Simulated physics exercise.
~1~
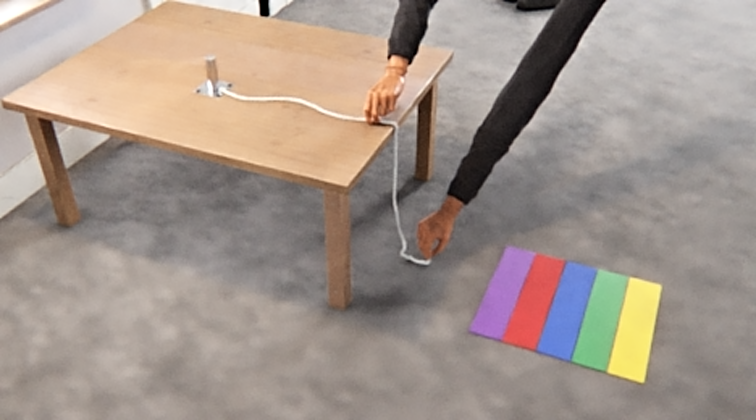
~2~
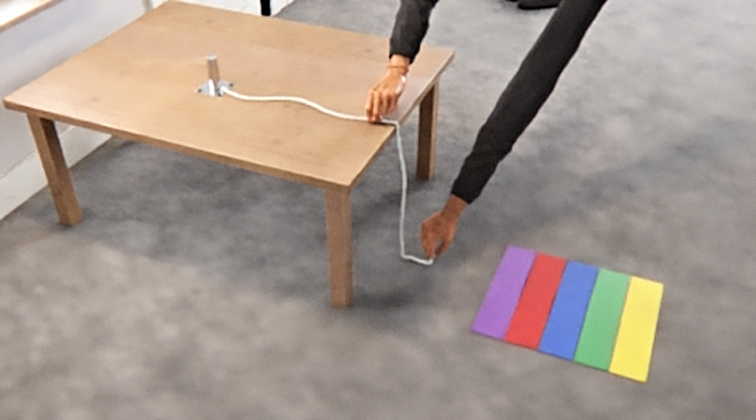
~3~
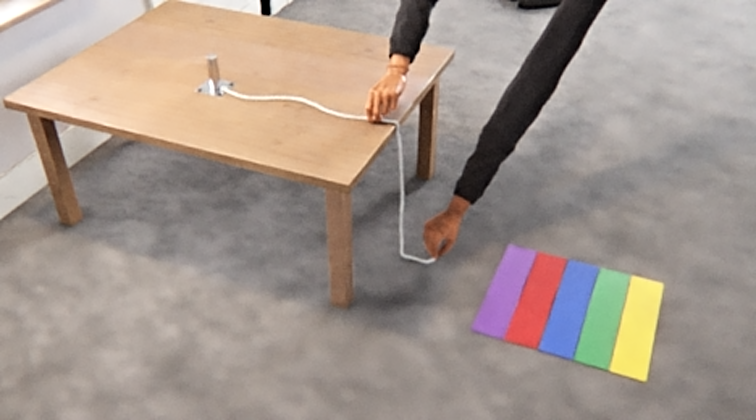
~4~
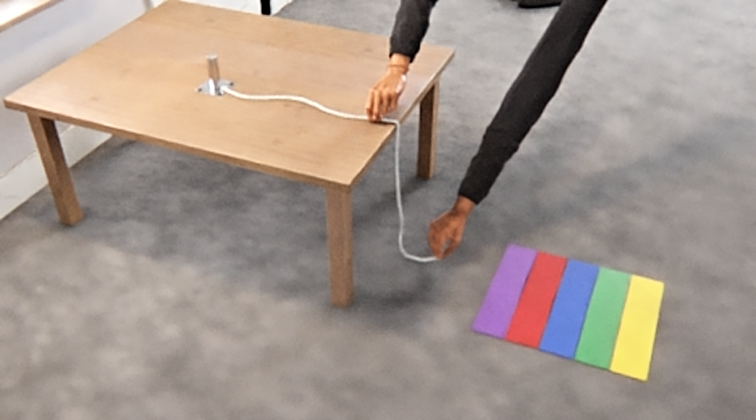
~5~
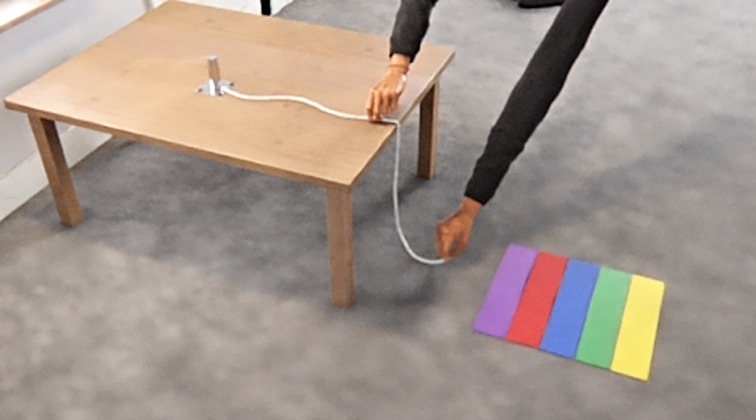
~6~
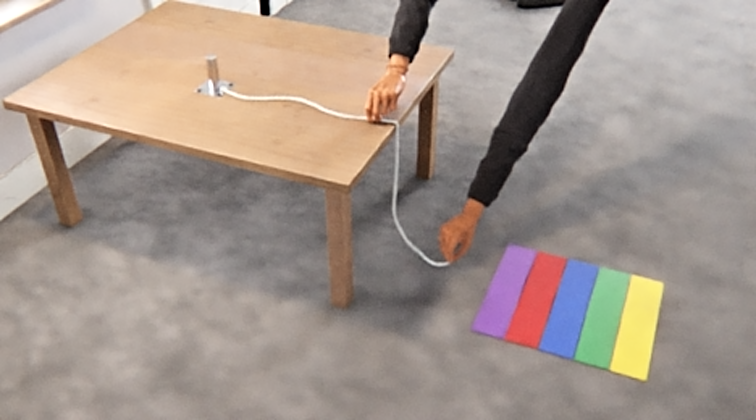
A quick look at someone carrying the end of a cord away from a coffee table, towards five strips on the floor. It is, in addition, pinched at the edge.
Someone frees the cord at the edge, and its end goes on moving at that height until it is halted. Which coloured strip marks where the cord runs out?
Red.
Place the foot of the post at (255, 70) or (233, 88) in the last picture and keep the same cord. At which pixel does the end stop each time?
Roughly (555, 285) and (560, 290).
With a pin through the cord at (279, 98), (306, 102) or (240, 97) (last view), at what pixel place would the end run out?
Going through the tries, I'd expect close to (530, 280), (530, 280) and lastly (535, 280).
Early on, end near (490, 269); short of the strips.
Midway, end near (519, 277); over purple.
At the end of the slack, end near (538, 282); over red. It gets as far as the red strip.
